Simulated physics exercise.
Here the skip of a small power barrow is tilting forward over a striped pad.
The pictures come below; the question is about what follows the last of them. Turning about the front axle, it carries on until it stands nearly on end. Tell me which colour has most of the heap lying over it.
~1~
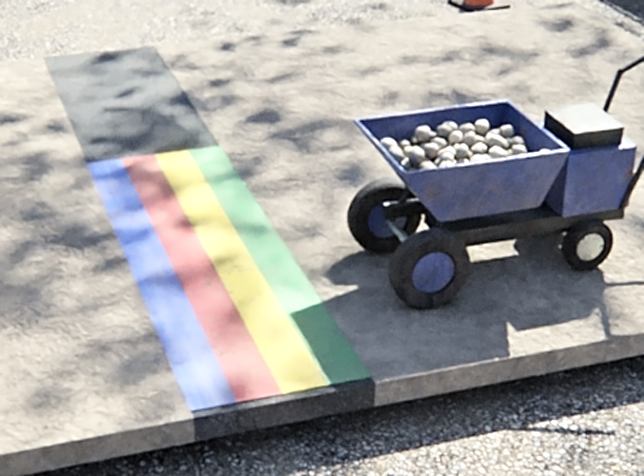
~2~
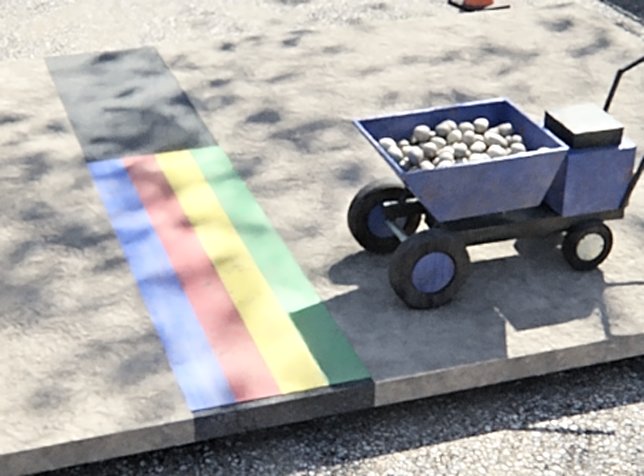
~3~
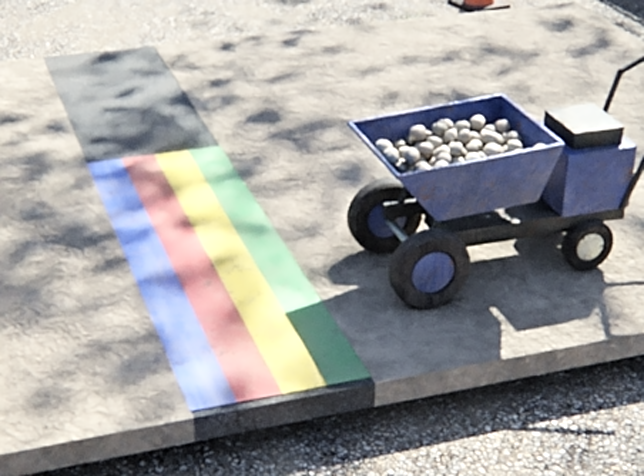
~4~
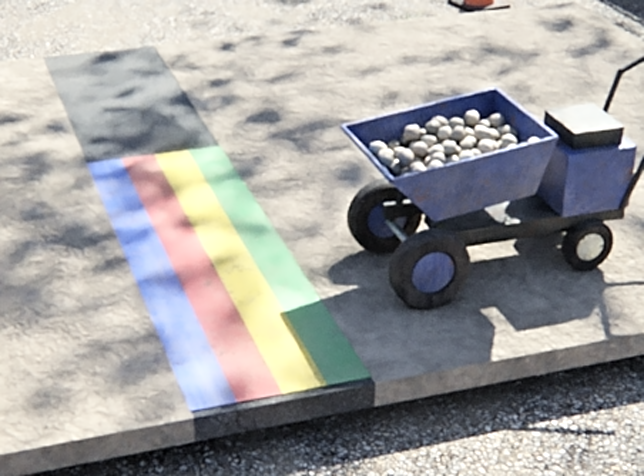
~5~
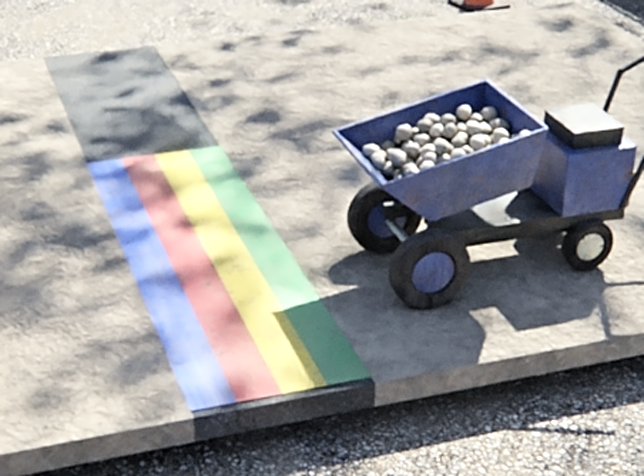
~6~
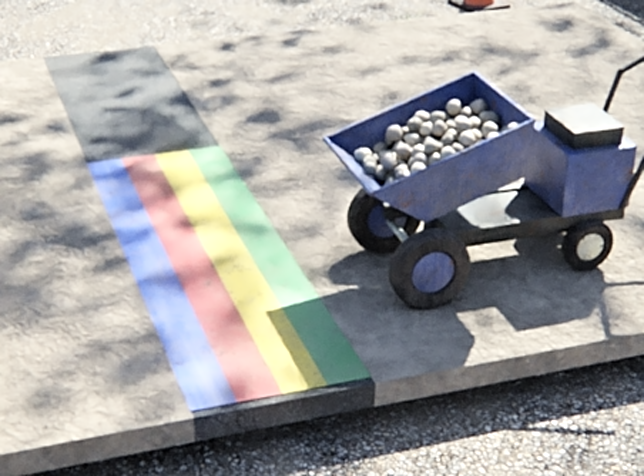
Most of the heap lies over yellow.
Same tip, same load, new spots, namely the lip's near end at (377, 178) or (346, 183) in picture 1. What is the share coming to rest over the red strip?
Try 1 about 30 %, try 2 about 30 %.
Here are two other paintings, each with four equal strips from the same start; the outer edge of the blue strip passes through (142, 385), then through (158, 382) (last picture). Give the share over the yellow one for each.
Near 30 in a hundred and near 30 in a hundred.
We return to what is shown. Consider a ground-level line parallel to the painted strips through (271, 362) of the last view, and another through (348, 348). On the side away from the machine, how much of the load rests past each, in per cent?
The first comes to 30 %, the second to 70 %.
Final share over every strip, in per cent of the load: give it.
The green strip gets close to 15, the yellow strip close to 30, the red strip close to 15 and the blue strip close to 10.
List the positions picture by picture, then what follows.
In the first picture, lip of the skip at (405, 174), level; top of the load at (479, 150), river pebbles; green strip at (329, 347); yellow strip at (286, 355); red strip at (242, 363); blue strip at (198, 371).
In the second picture, lip of the skip at (403, 175), level; top of the load at (478, 149).
In the third picture, lip of the skip at (398, 177), tipped barely; top of the load at (475, 147).
In the fourth picture, lip of the skip at (391, 181), tipped a little; top of the load at (469, 143).
In the fifth picture, lip of the skip at (382, 187), tipped a little; top of the load at (472, 128).
In the sixth picture, lip of the skip at (372, 194), tipped clearly; top of the load at (473, 125); green strip at (329, 347); yellow strip at (286, 355); red strip at (242, 363); blue strip at (198, 371).
Soon, skip tipped steeply; all in the skip.
A while on, skip tipped right over; most in the skip; a small part over the green strip; a small part over the yellow strip; a stray few falling.
Towards the end, skip tipped right over; about a quarter in the skip; a small part over the green strip; about a quarter over the yellow strip; about a quarter over the red strip; a small part over the blue strip; a small part off the paint.
Finally, skip tipped right over; about a quarter in the skip; a small part over the green strip; about a quarter over the yellow strip; about a quarter over the red strip; a small part over the blue strip; a small part off the paint.
